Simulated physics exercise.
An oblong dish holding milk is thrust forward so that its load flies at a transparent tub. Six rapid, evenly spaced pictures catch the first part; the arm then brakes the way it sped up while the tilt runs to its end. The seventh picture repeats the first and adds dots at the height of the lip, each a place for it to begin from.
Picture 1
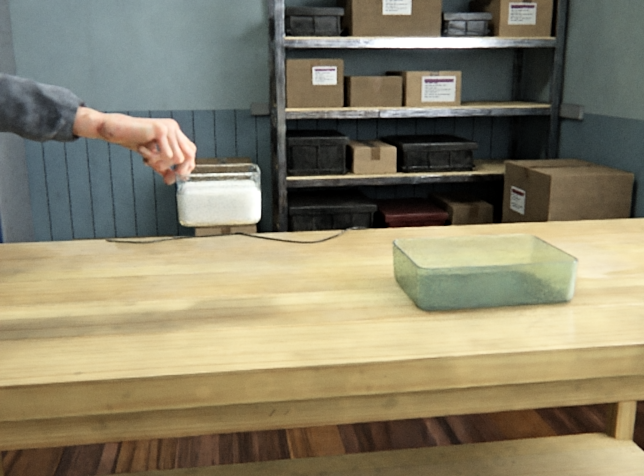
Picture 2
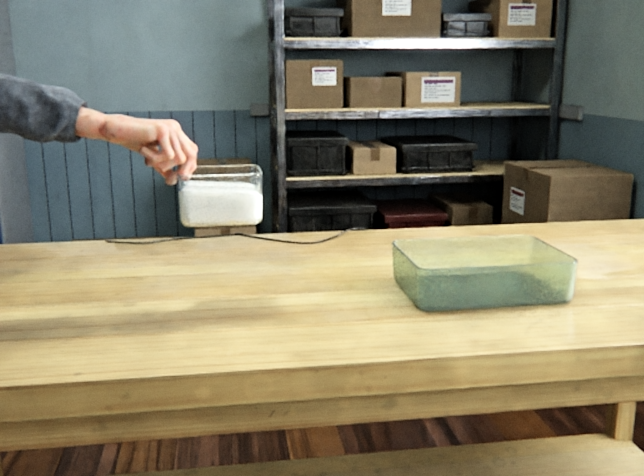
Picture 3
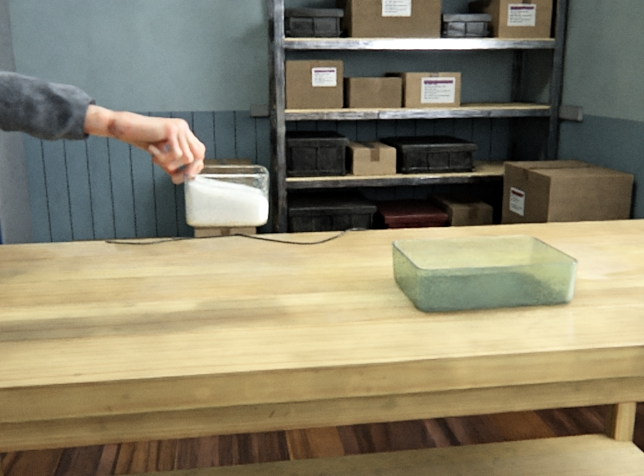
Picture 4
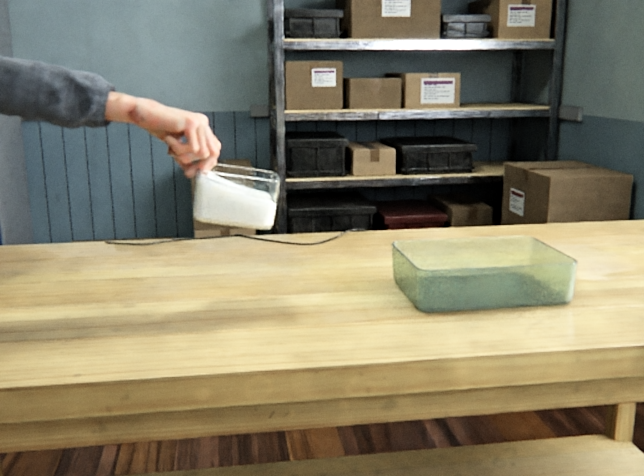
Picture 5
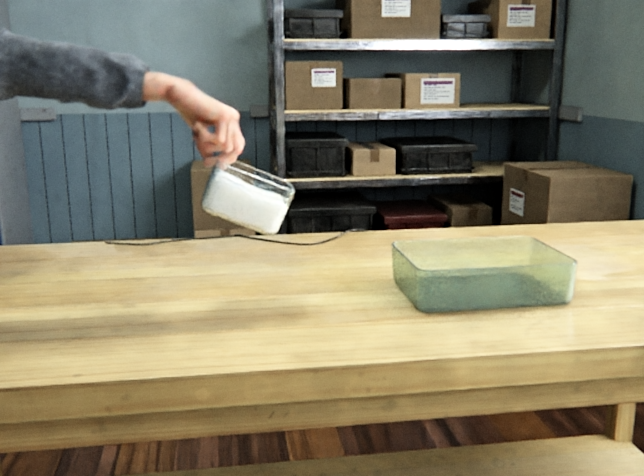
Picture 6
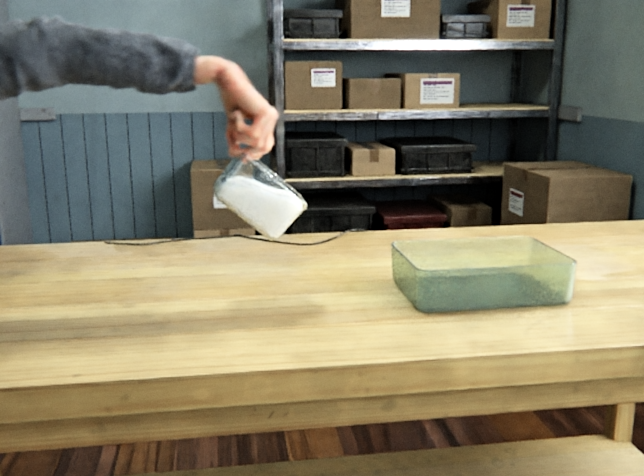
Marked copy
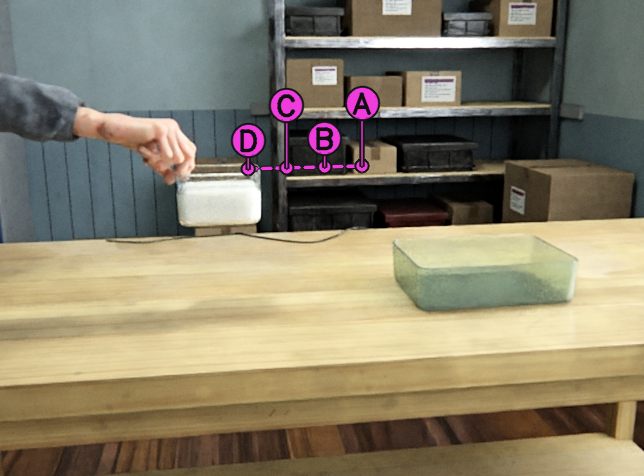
In the video, a hand holds a clear oblong dish of white milk upright above the left side of a wooden table, then moves it slightly right while tilting it increasingly toward a transparent tub on the table.
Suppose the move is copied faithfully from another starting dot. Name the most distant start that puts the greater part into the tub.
B.
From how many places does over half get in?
Two of them.
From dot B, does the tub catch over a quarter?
Yes, it does.
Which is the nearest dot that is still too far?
Dot C.
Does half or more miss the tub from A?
No.
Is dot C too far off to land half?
Yes, it does.
On the marked copy, A at (362, 165); B at (324, 166); C at (286, 167); D at (248, 168).
If A is chosen, about 83 % lands in the tub, 1 % falls short and 15 % goes beside or beyond.
If B is chosen, about 82 % lands in the tub, 10 % falls short and 9 % goes beside or beyond.
If C is chosen, about 11 % lands in the tub, 84 % falls short and 4 % goes beside or beyond.
If D is chosen, about 0 % lands in the tub, 100 % falls short.
